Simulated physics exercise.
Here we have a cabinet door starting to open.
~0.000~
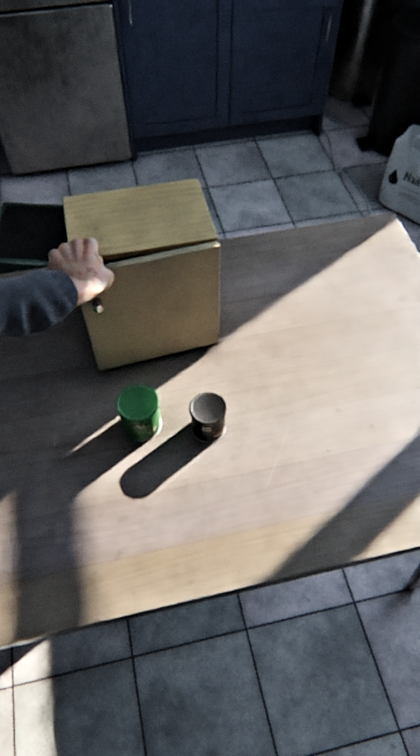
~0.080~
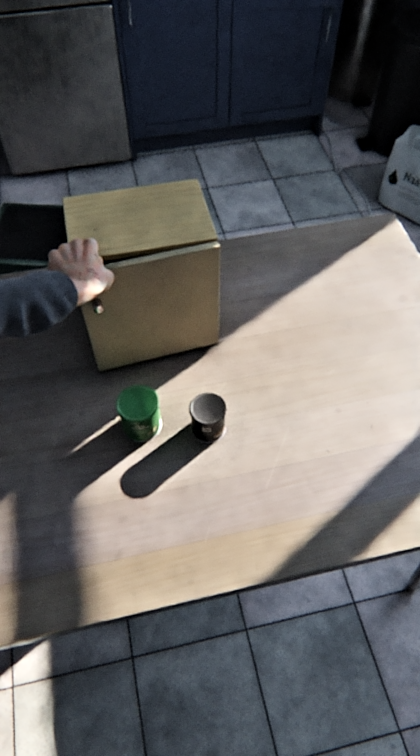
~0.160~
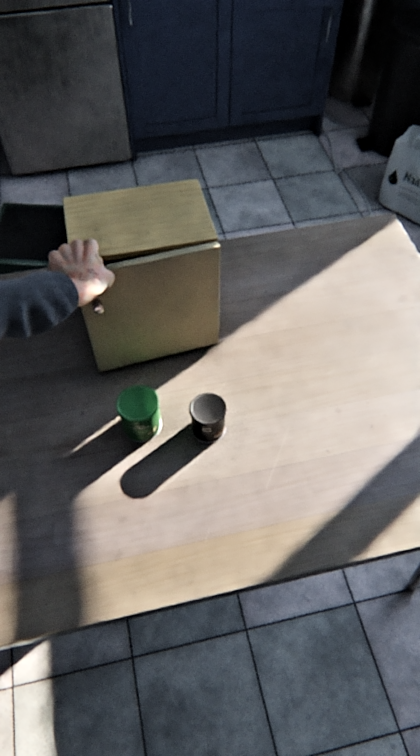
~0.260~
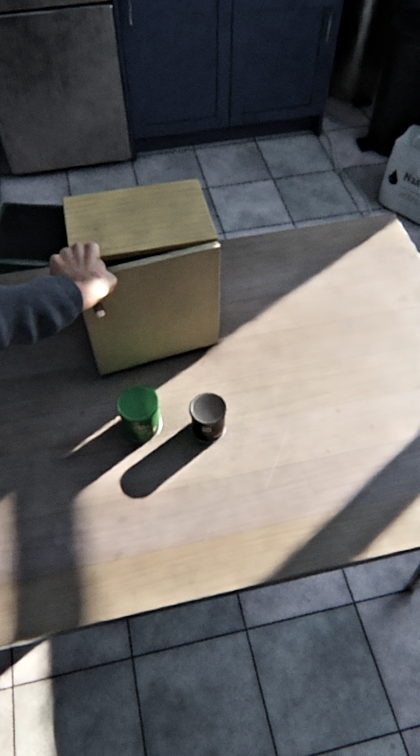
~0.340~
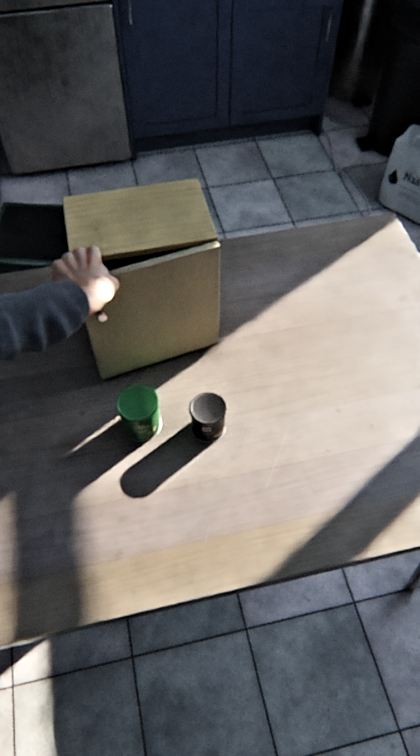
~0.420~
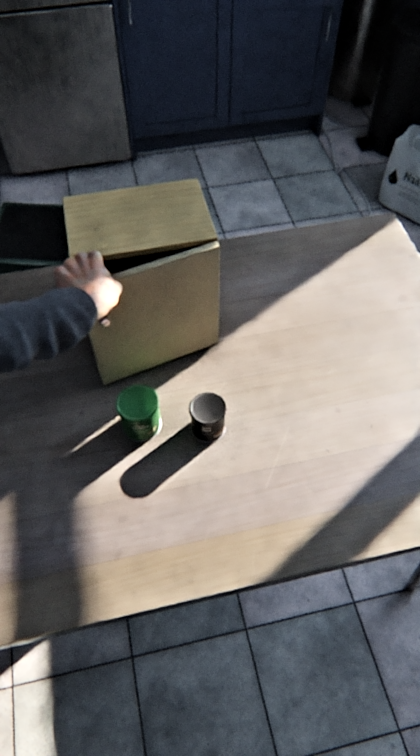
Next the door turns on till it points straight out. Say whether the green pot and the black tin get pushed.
Here the green pot is pushed along; the black tin is pushed along.
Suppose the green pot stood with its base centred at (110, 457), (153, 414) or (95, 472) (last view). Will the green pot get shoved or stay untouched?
The green pot stays untouched; is struck; stays untouched.
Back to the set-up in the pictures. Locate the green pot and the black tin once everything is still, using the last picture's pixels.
The green pot at (219, 464), the black tin at (263, 419).
Around 1.42 s, door 50° open; green pot travelled about its own width near (175, 439); black tin at rest near (208, 418).
Around 1.82 s, door 65° open; green pot travelled well along near (206, 456); black tin travelled a little near (216, 419).
Around 2.08 s, door 75° open; green pot travelled well along near (219, 464); black tin travelled about its own width near (234, 421).
Finally (3.0 s), the green pot gets knocked, near (219, 464); the black tin gets knocked, near (263, 419).
